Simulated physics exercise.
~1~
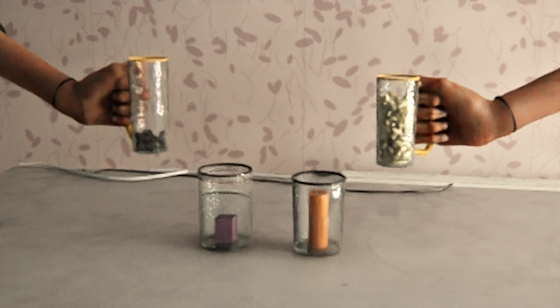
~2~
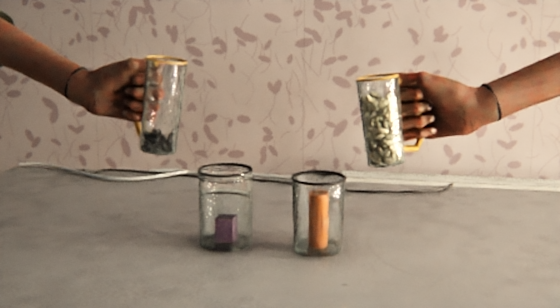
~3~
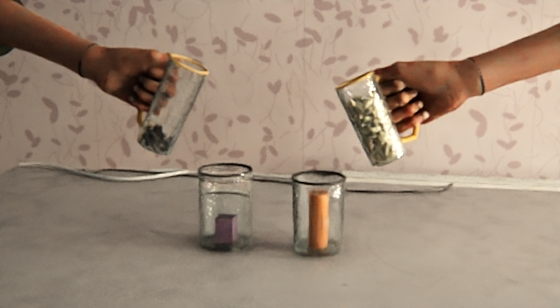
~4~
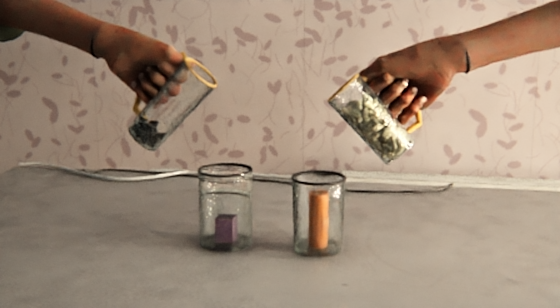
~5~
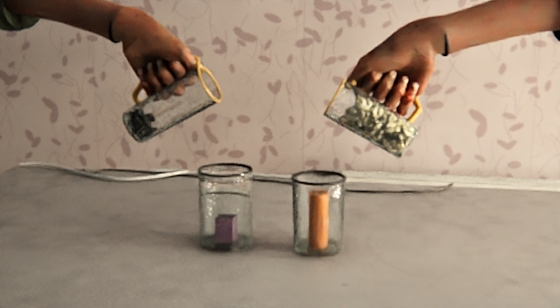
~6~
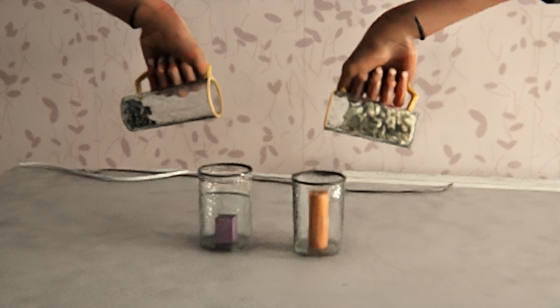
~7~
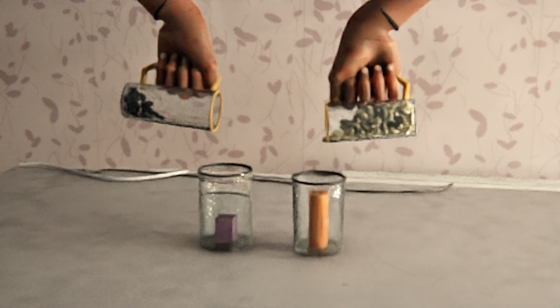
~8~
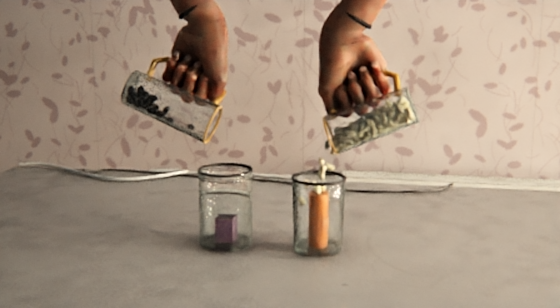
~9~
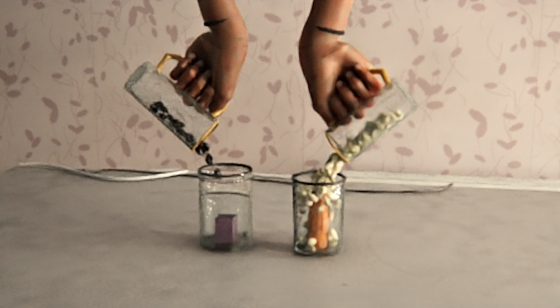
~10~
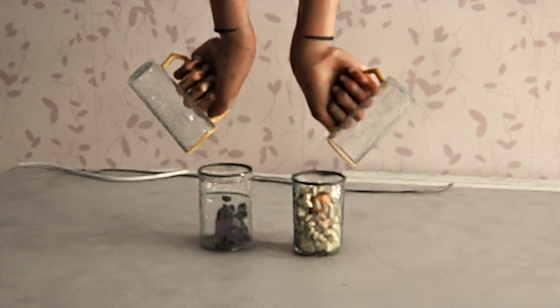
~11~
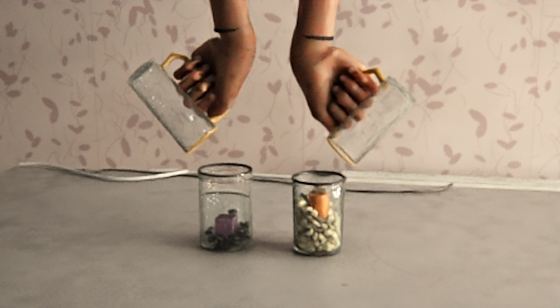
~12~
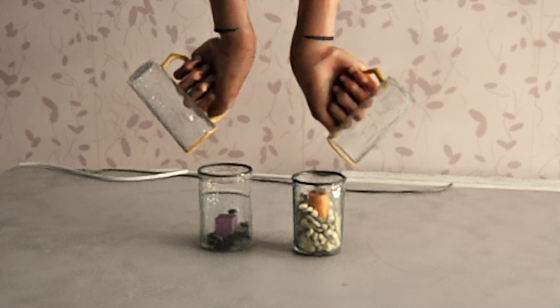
Two hands tipping cups of dark and pale pieces into glasses holding purple and orange blocks, both blocks still showing above the pieces.
